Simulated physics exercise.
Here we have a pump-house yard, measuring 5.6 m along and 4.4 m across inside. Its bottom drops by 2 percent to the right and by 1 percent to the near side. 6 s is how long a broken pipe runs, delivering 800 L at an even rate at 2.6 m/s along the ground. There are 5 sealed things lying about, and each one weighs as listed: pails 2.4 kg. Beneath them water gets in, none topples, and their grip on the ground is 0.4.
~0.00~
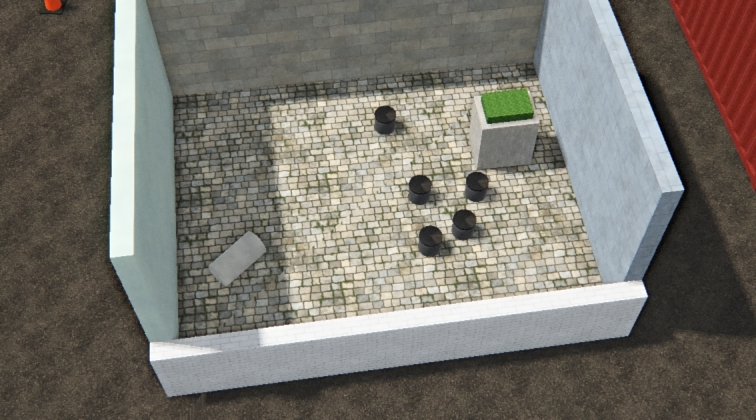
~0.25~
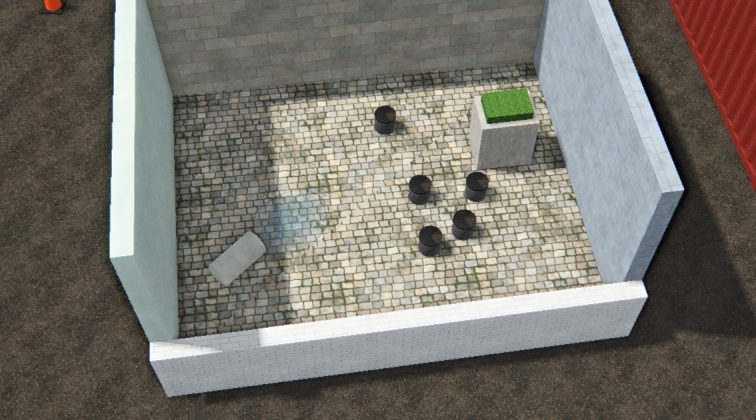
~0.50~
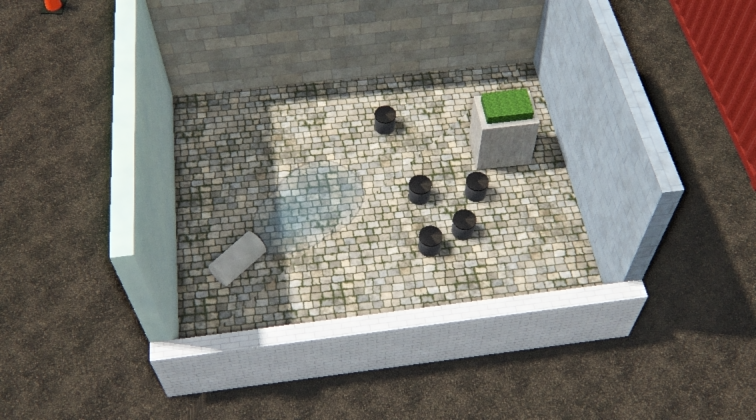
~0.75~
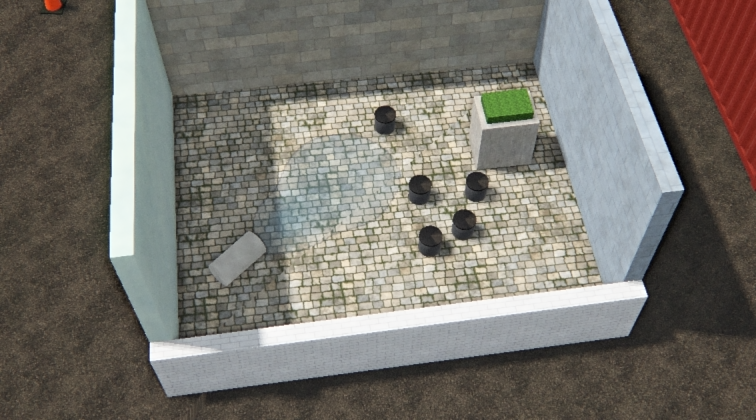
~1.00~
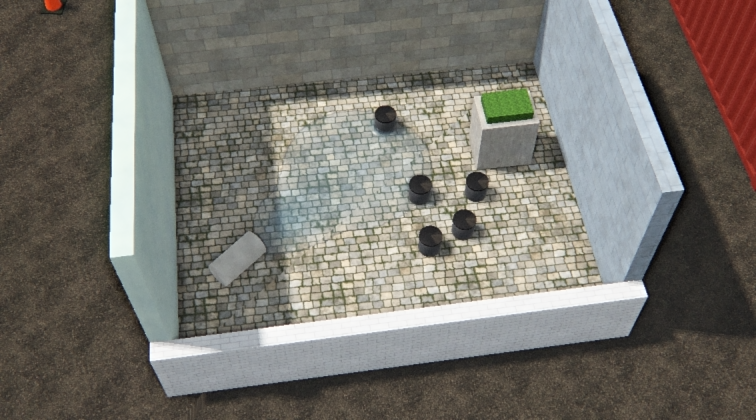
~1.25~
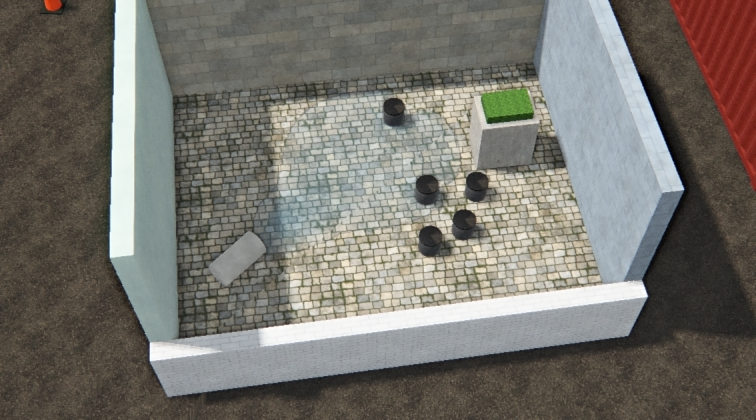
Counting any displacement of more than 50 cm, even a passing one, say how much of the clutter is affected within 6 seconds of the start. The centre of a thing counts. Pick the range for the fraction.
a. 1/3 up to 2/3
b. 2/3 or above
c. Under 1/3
(a) 1/3 up to 2/3.
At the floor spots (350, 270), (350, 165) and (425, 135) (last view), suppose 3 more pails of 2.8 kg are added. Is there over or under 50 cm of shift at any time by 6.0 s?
First does not reach it, second exceeds it, third exceeds it.
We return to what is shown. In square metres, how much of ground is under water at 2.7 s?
Roughly 10.5 m2.
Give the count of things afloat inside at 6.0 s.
It comes to 2.
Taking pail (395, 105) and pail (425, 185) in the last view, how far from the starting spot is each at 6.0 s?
In order: 350 cm and 120 cm.
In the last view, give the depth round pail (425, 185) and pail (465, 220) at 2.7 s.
Close to 3 and 1 centimetres.
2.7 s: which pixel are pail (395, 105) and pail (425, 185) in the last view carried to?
First near (508, 58), second near (468, 192).
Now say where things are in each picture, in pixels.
In the first picture, a pail at (385, 114) rests on the ground; a pail at (420, 184), on the bottom; 0.0 m2 under water; 0 of 5 have shifted.
In the second picture, a pail at (385, 114) rests on the ground; a pail at (420, 184), on the bottom; 0.8 m2 under water; 0 of 5 have shifted.
In the third picture, a pail at (385, 114) rests on the ground; a pail at (420, 184) rests on the ground; 1.5 m2 under water; 0 of 5 have shifted.
In the fourth picture, a pail at (385, 114), on the bottom; a pail at (420, 184) rests on the ground; 2.6 m2 under water; 0 of 5 have shifted.
In the fifth picture, a pail at (385, 114) rests on the ground; a pail at (420, 184) rests on the ground; water covers 4.0 m2; 0 of 5 have shifted.
In the sixth picture, a pail at (394, 106), on the bottom, 20 cm from its start; a pail at (427, 184) rests on the ground, 10 cm from its start; water covers 5.4 m2; 2 of 5 have shifted.
After 1.8 s 2 of 5 are over 50 cm from their spots; 0 afloat.
After 2.7 s 2 of 5 are over 50 cm from their spots; 1 afloat.
After 4.2 s 3 of 5 are over 50 cm from their spots; 1 afloat.
After 6.0 s 3 of 5 are over 50 cm from their spots, and 3 have been at some point; 2 afloat.
